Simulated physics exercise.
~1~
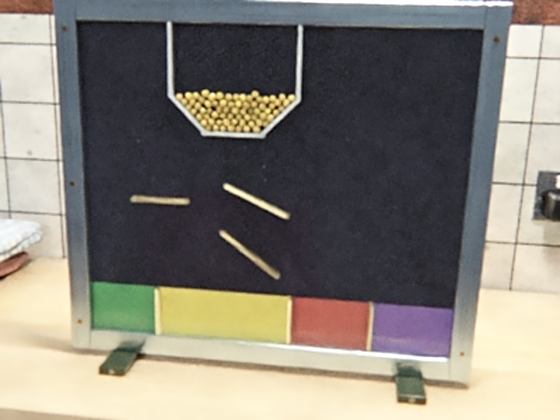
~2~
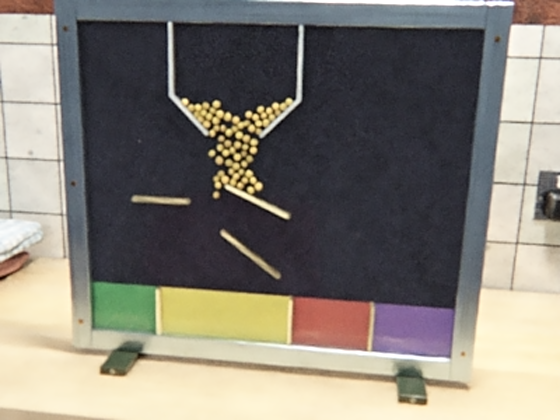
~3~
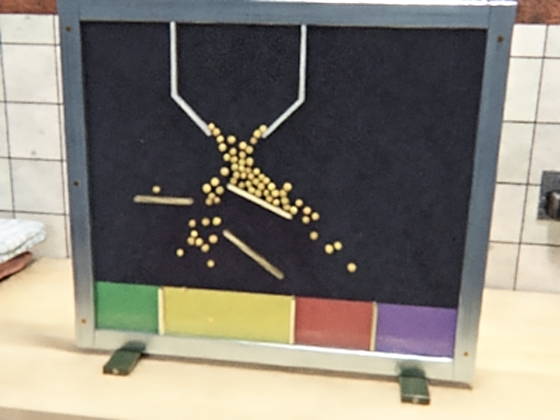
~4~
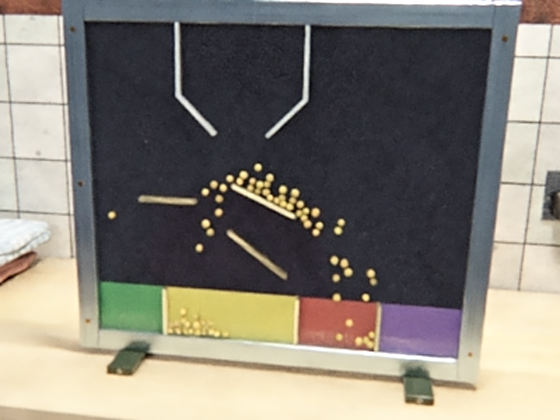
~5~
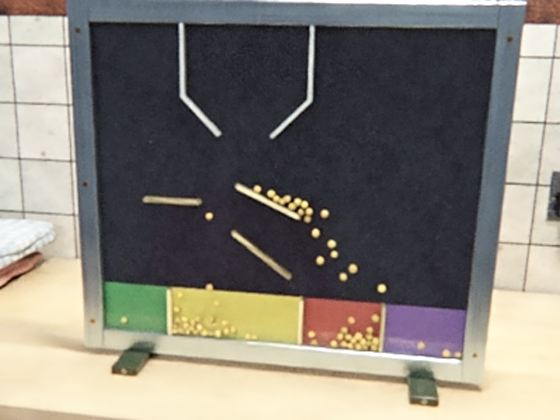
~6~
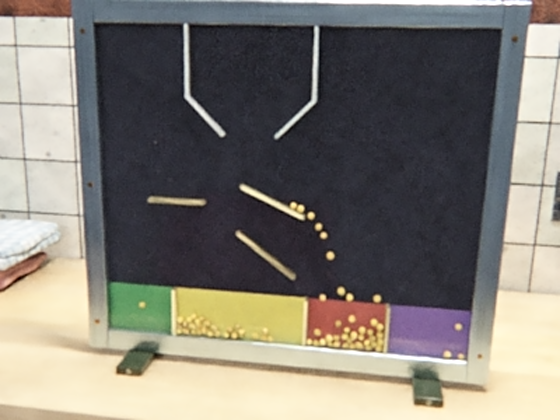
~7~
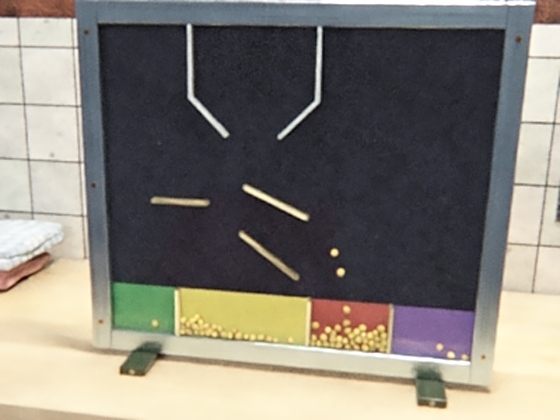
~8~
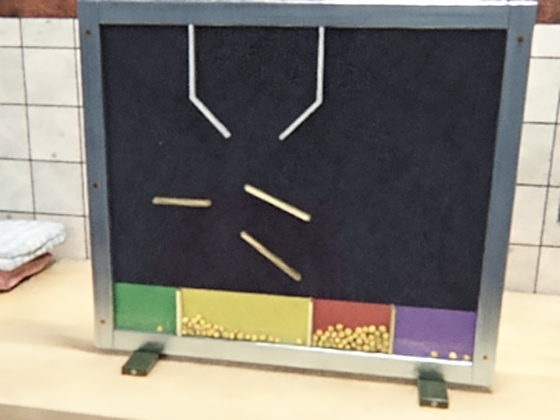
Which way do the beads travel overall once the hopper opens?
The beads move down, dropping past the ledges to the coloured bins at the bottom of the panel.
